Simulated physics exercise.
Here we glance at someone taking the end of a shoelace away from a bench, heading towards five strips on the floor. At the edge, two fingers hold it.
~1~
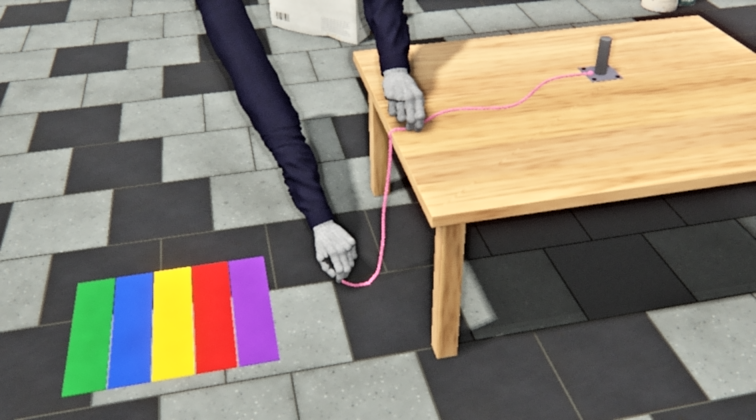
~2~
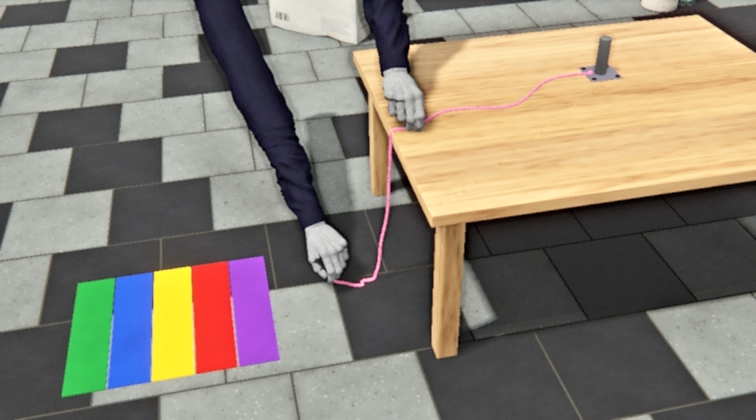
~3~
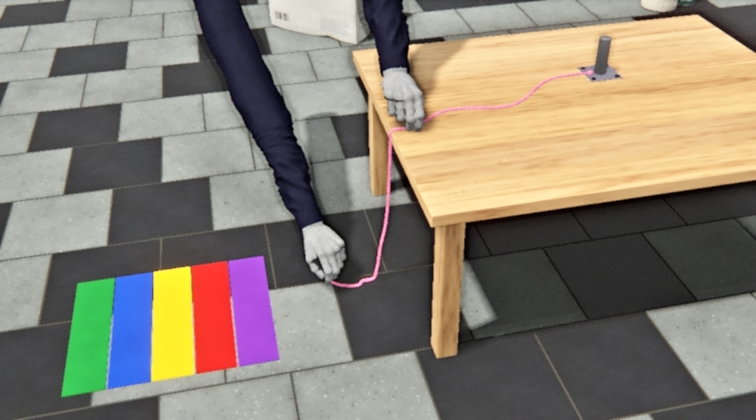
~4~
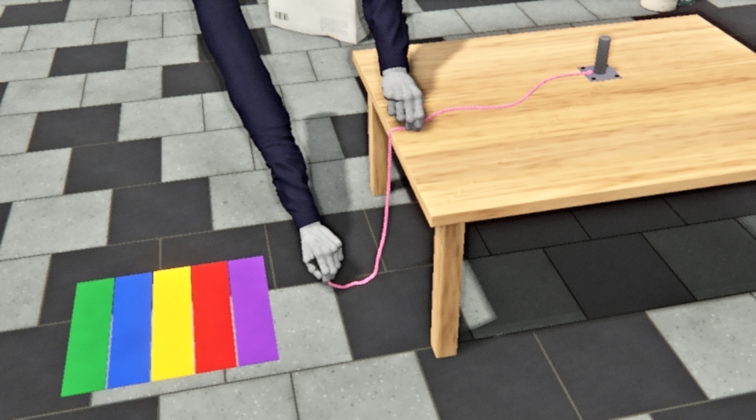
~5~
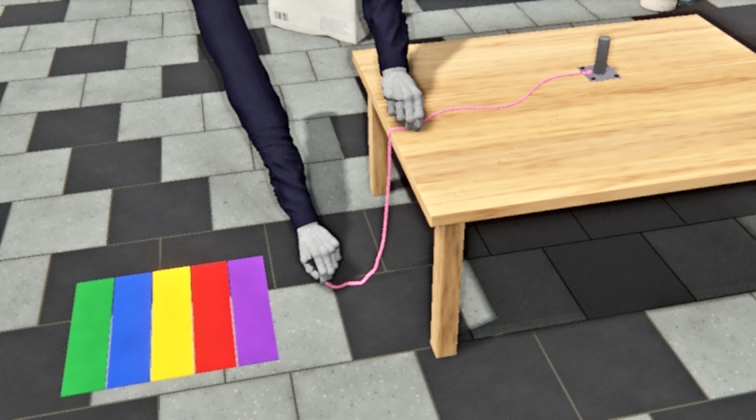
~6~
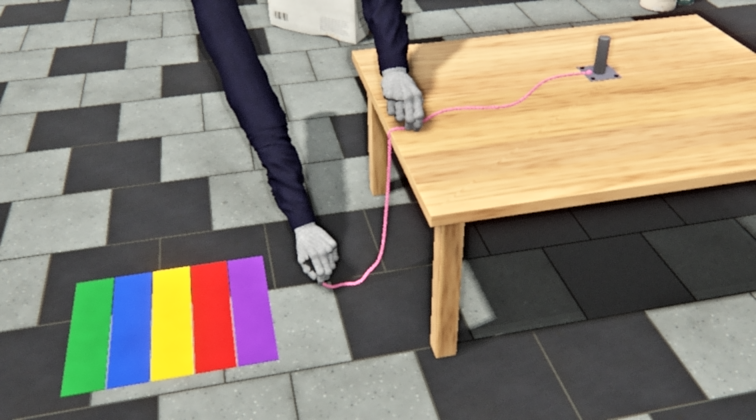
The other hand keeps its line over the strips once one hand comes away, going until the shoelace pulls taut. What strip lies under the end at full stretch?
The red one.
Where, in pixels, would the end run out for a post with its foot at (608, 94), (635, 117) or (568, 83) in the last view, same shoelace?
In order, it comes out close to (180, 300), (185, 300) and (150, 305).
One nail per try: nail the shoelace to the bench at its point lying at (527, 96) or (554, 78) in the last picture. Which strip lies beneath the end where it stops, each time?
It ends on red the first time and on red the second time.
Soon after, end near (275, 286); short of the strips.
Then, end near (232, 293); over purple.
At full stretch, end near (206, 297); over red. It halts on the red strip.
